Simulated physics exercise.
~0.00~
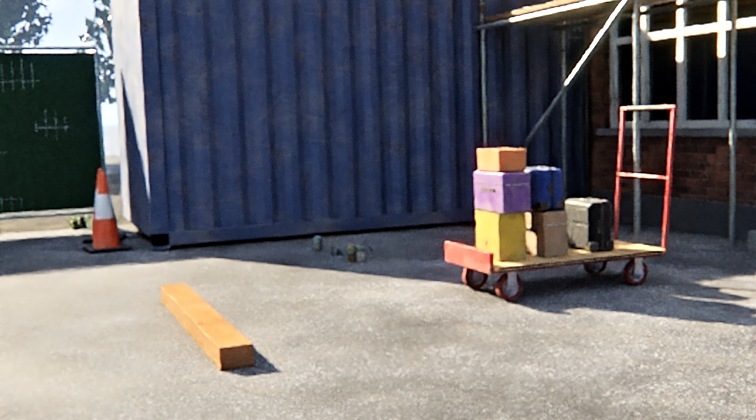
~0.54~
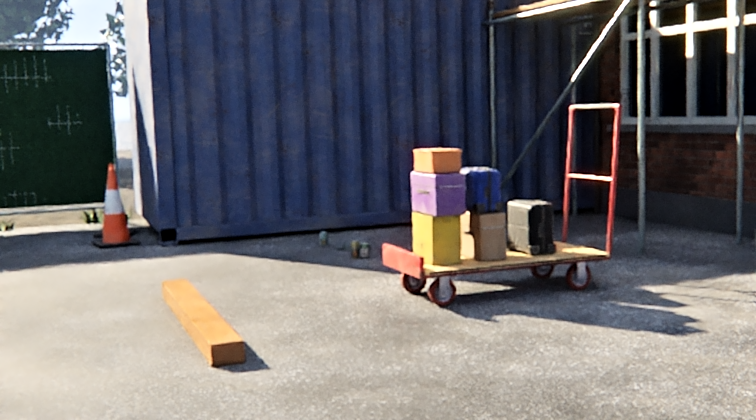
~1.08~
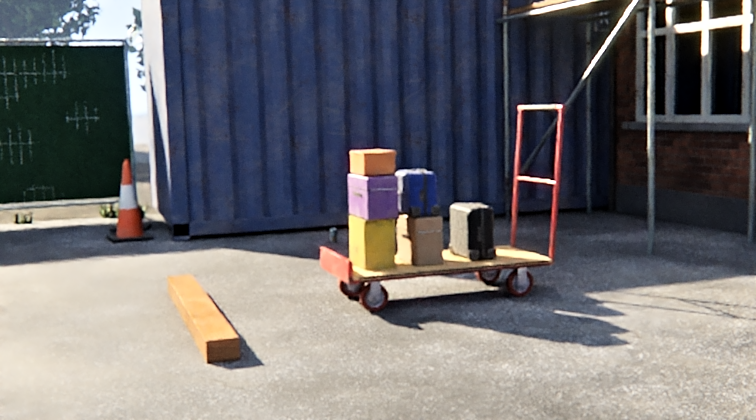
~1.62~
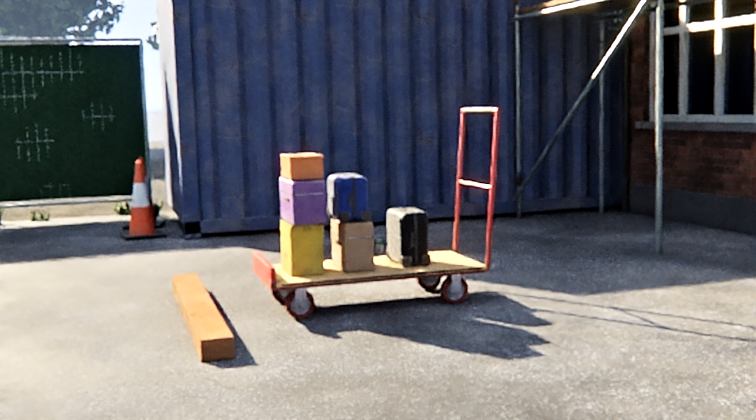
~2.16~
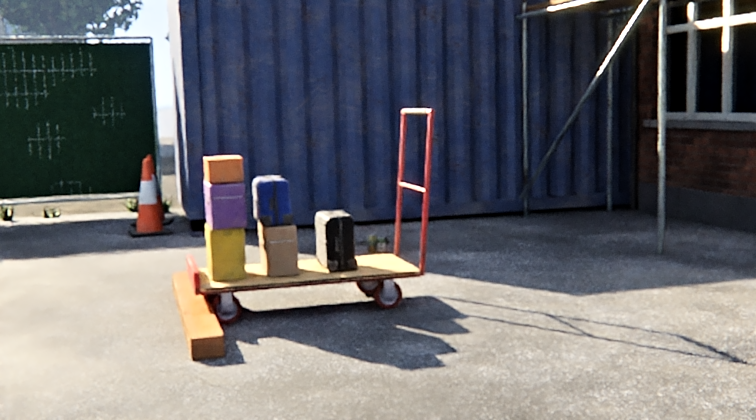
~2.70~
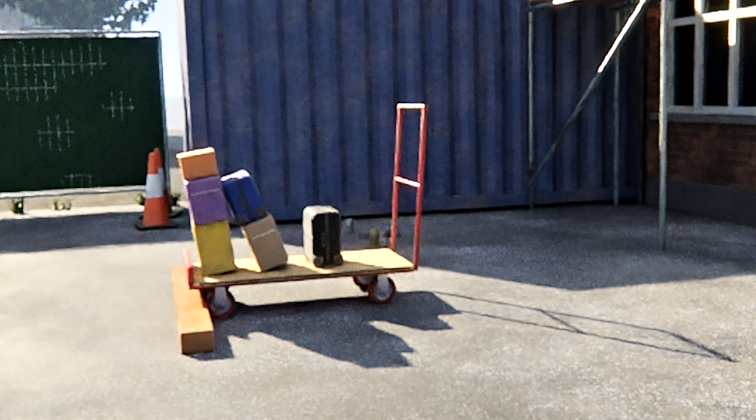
The video shows a flat trolley carrying stacked colourful boxes and a black suitcase rolling left across a yard towards a low orange kerb. It reaches the kerb, and the two front stacks tip left, ending leaning at the front rim, with the orange box still on top.
